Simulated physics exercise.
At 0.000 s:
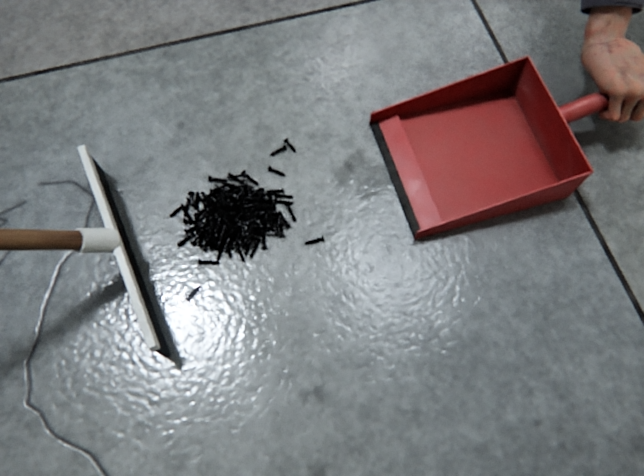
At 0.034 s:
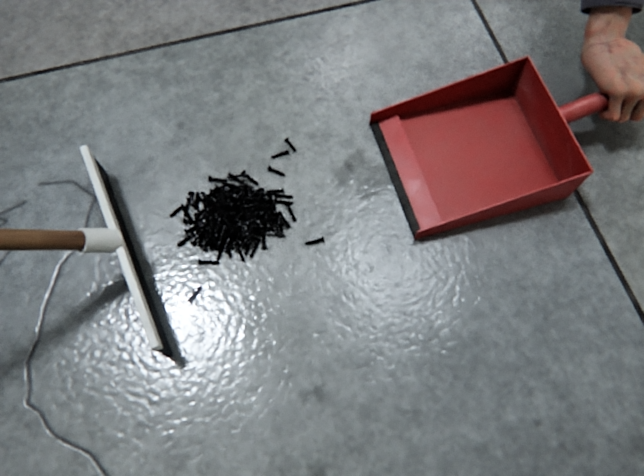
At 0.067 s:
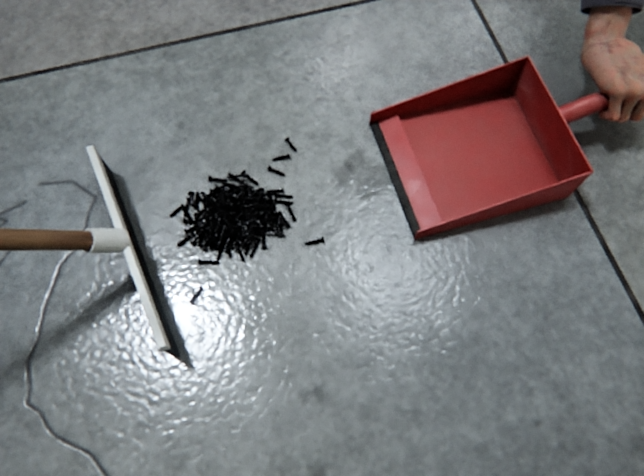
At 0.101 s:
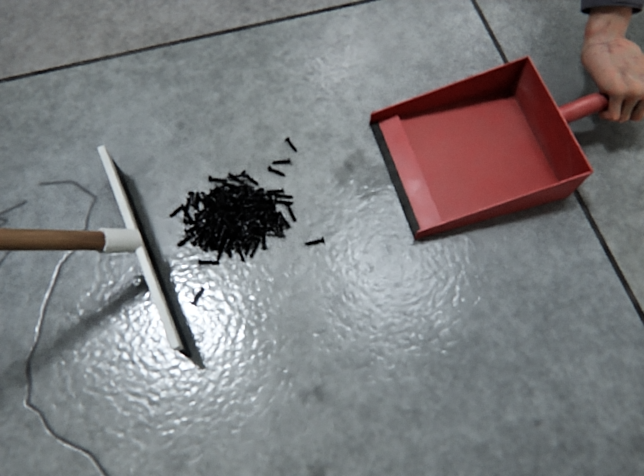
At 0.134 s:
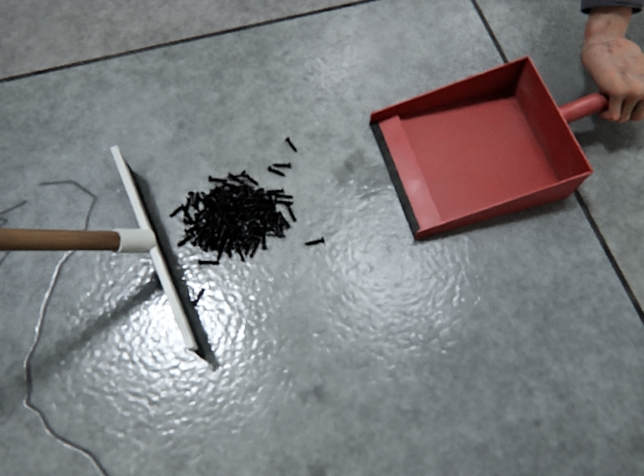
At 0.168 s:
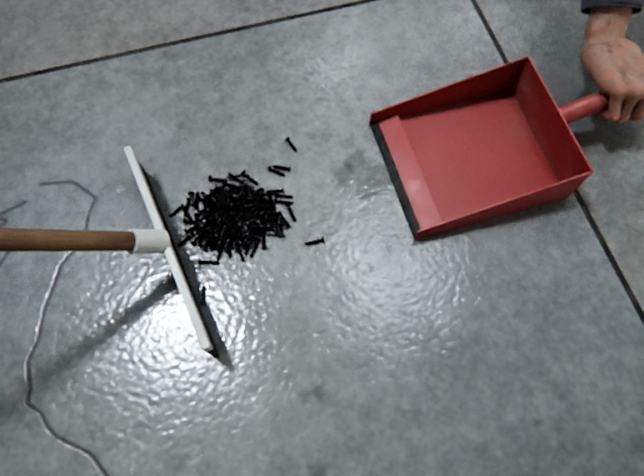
A hand at the upper right grips the handle of a red dustpan on a grey tiled floor, seen from above at a fixed angle. A heap of small black screws lies near the middle with a few strays around it, a white-edged blade on a wooden handle stands at left, and a thin pale cord trails behind. The blade slides a short way rightward to the heap's edge, while the hand, pan and nearly all the screws stay still.
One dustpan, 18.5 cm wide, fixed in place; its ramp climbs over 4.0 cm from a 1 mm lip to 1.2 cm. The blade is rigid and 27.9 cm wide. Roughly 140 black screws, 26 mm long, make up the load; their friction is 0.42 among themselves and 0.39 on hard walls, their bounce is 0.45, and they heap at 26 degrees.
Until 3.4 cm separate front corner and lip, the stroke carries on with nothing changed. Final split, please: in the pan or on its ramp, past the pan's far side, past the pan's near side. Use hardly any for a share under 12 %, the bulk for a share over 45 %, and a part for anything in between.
Pan: Hardly any, far side: Hardly any, near side: Hardly any.
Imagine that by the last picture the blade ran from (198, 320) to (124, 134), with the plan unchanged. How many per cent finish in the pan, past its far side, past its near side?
Pan 15; far 20; near 0.
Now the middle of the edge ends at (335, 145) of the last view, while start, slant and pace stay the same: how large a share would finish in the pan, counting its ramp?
Share caught: Approx. 15 %.
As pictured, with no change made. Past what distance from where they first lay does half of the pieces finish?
Roughly 18 cm.
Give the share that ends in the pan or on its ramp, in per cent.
Estimate: Close to 0 %.
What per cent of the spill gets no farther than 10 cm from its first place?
I'd estimate roughly 10 per cent.
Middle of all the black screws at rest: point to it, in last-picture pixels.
Somewhere near (369, 189) in the last picture.
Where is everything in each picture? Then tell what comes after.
Blade from (154, 346) to (85, 153), moved 0.0 cm, 0 of the pieces shifted so far; middle of the pieces at (234, 218); pan at (479, 156), in the first picture.
Blade from (157, 346) to (88, 153), moved 0.3 cm, 1 of the pieces shifted so far; middle of the pieces at (234, 218), in the second picture.
Blade from (164, 346) to (94, 153), moved 1.1 cm, 2 of the pieces shifted so far; middle of the pieces at (234, 218), in the third picture.
Blade from (177, 346) to (105, 153), moved 2.5 cm, 2 of the pieces shifted so far; middle of the pieces at (234, 218), in the fourth picture.
Blade from (192, 347) to (118, 154), moved 4.1 cm, 2 of the pieces shifted so far; middle of the pieces at (234, 218), in the fifth picture.
Blade from (207, 347) to (131, 154), moved 5.8 cm, 2 of the pieces shifted so far; middle of the pieces at (234, 218); pan at (479, 156). The blade's pace is about 0.49 m/s, heading 17 degrees towards the viewer's side, in the sixth picture.
Then, at 0.42 s, middle of the blade 18 cm from the lip; 0 % over the lip, far side 0 %, near side 0 %.
After 0.59 s, middle of the blade 10 cm from the lip; 0 % over the lip, far side 0 %, near side 5 %.
Then, at 0.88 s, middle of the blade 6 cm from the lip; 5 % over the lip, far side 5 %, near side 10 %.
In the end, at 1.3 s, pan 0 %, far side 5 %, near side 10 %, in front of the lip or behind the blade 85 %.
